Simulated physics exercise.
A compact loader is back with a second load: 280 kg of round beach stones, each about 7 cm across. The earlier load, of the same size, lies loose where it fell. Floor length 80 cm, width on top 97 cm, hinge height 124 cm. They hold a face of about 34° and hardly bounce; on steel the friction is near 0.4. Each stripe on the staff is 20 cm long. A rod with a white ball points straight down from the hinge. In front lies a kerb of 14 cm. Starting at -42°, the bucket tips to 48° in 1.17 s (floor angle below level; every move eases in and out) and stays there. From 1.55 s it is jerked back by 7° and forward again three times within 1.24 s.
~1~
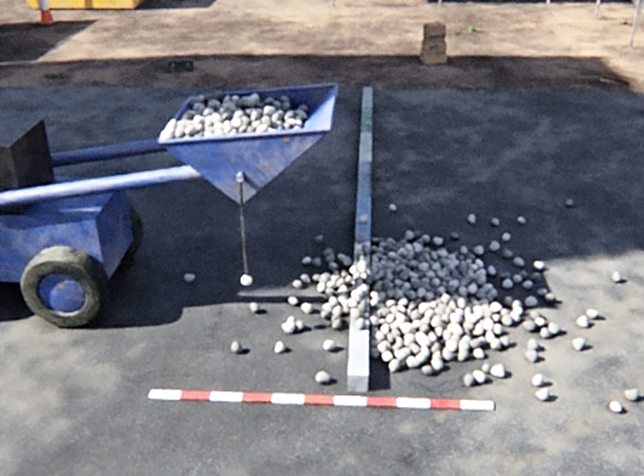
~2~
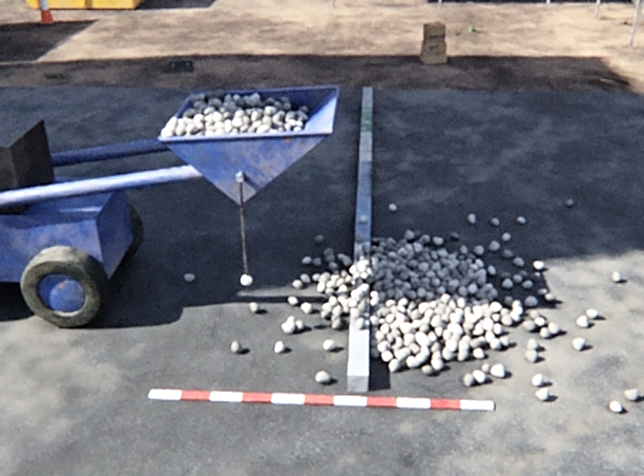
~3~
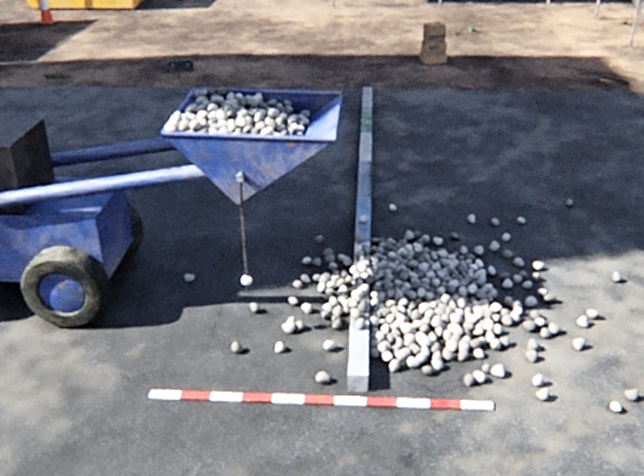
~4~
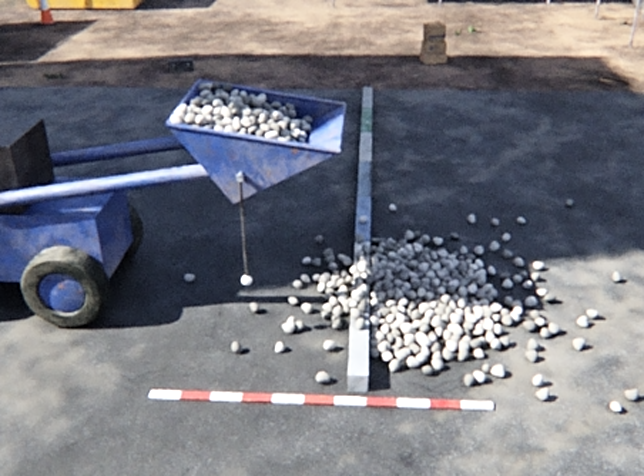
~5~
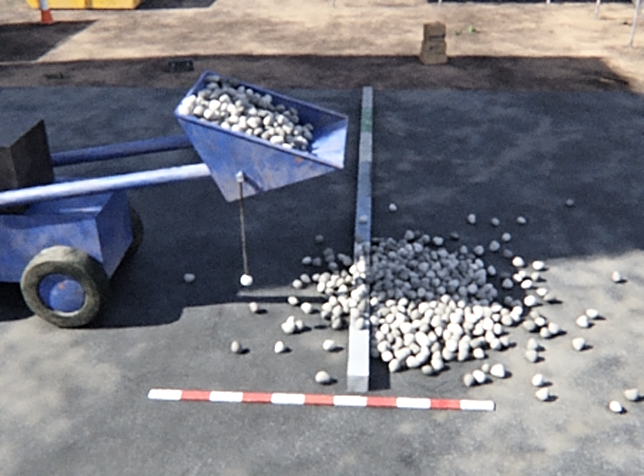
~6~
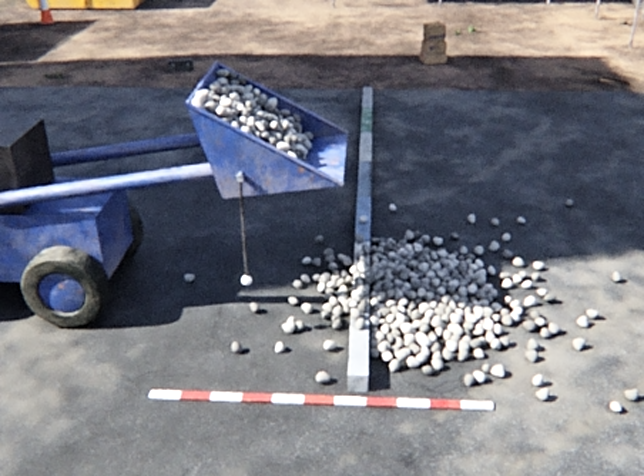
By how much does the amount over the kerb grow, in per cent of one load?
Close to 35 parts in a hundred.
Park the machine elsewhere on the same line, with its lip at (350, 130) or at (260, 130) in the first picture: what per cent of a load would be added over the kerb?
First some 60, then 5 per cent.
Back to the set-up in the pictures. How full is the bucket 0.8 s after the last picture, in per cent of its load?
It holds some 25 per cent.
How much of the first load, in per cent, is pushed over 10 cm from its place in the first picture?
Roughly 10 per cent of them.
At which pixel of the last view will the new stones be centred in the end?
Around (344, 287).
Then, 0.4 s after the last picture the floor is at 34°; in per cent of one load, 98 in the bucket, 15 on this side of the kerb, 87 over the kerb; the foremost stones are at (589, 307).
Then, 0.8 s after the last picture the floor is at 48°; in per cent of one load, 24 in the bucket, 84 on this side of the kerb, 92 over the kerb; the foremost stones are at (589, 307).
Then, 2.8 s after the last picture the floor is at 48°; in per cent of one load, 0 in the bucket, 78 on this side of the kerb, 122 over the kerb; the foremost stones are at (594, 316).
Then, 5.3 s after the last picture the floor is at 48°; in per cent of one load, 0 in the bucket, 78 on this side of the kerb, 122 over the kerb; the foremost stones are at (594, 316). Net gain over the kerb, 35.
